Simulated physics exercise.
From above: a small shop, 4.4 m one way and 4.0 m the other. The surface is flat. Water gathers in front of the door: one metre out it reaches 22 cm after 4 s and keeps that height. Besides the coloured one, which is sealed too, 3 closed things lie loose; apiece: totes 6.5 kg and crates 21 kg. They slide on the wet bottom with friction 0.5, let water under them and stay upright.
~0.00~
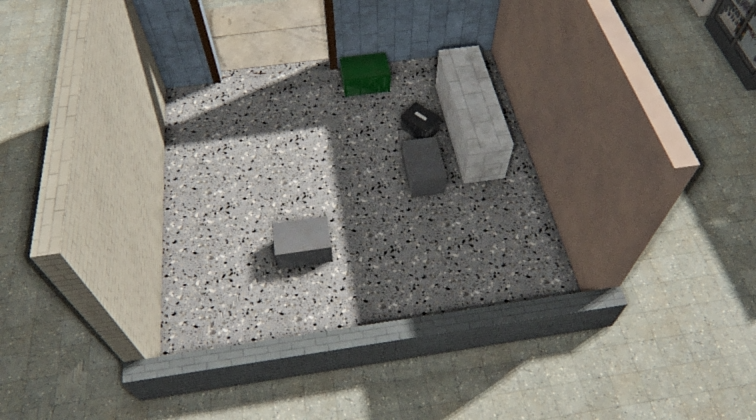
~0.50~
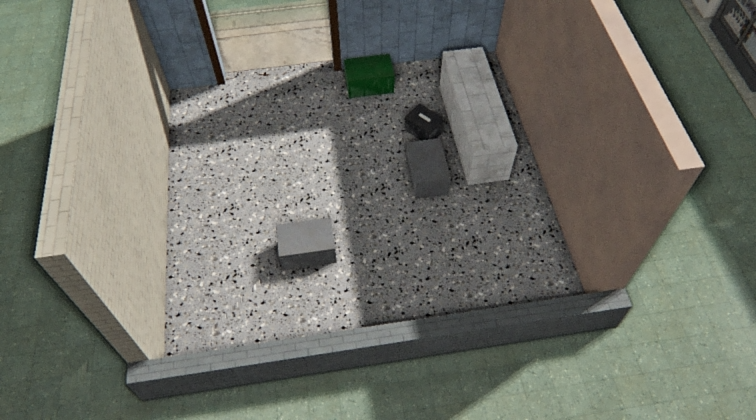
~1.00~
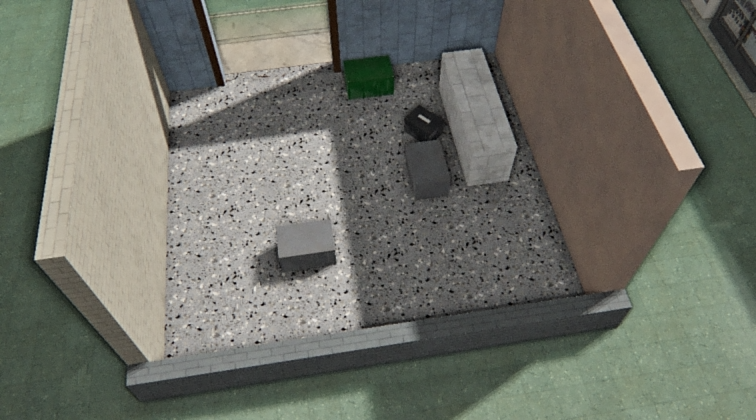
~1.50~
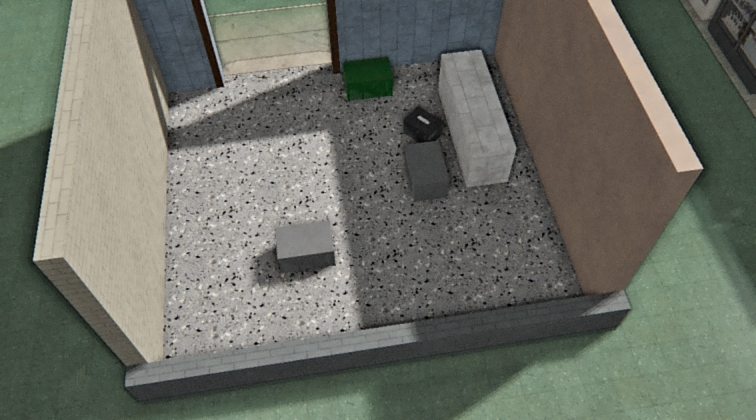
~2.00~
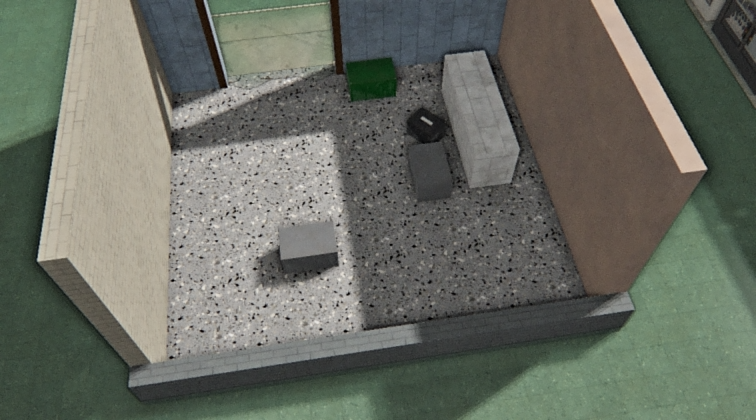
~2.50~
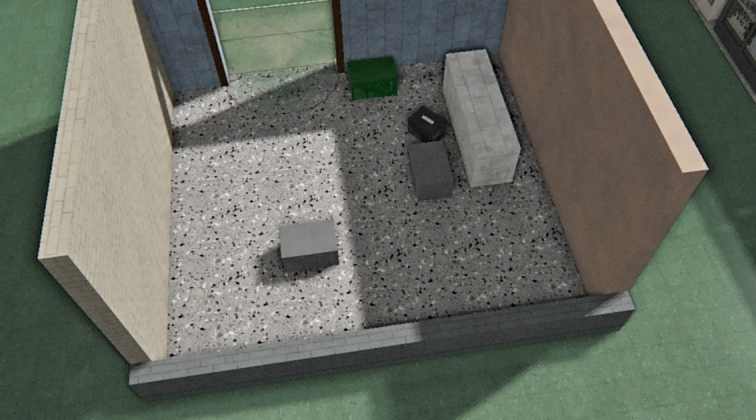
In a small shop, the green crate and the loose things sit still on the speckled floor.
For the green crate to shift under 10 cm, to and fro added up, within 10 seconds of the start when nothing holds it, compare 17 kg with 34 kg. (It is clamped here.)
I expect that the lower weight is enough.
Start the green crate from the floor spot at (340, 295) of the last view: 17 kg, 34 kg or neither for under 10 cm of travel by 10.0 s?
Only the larger holds.
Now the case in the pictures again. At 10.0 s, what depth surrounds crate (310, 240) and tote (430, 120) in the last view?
Roughly 15 and 4 cm.
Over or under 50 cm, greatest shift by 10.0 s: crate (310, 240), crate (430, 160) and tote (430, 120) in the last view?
In turn: Over, less, under.
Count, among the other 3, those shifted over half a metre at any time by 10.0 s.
I count 1.
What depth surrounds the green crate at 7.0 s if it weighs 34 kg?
About 2 cm.
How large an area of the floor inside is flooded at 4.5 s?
Some 7.5 m2.
After 3.5 s the green crate would be 0 cm from its start with 17 kg and 0 cm from its start with 34 kg; 0 cm of water round it then.
After 4.5 s the green crate would be 0 cm from its start with 17 kg and 0 cm from its start with 34 kg; 1 cm of water round it then.
After 7.0 s the green crate would be 0 cm from its start with 17 kg and 0 cm from its start with 34 kg; 2 cm of water round it then.
After 10.0 s the green crate would be 0 cm from its start with 17 kg and 0 cm from its start with 34 kg; 3 cm of water round it then.
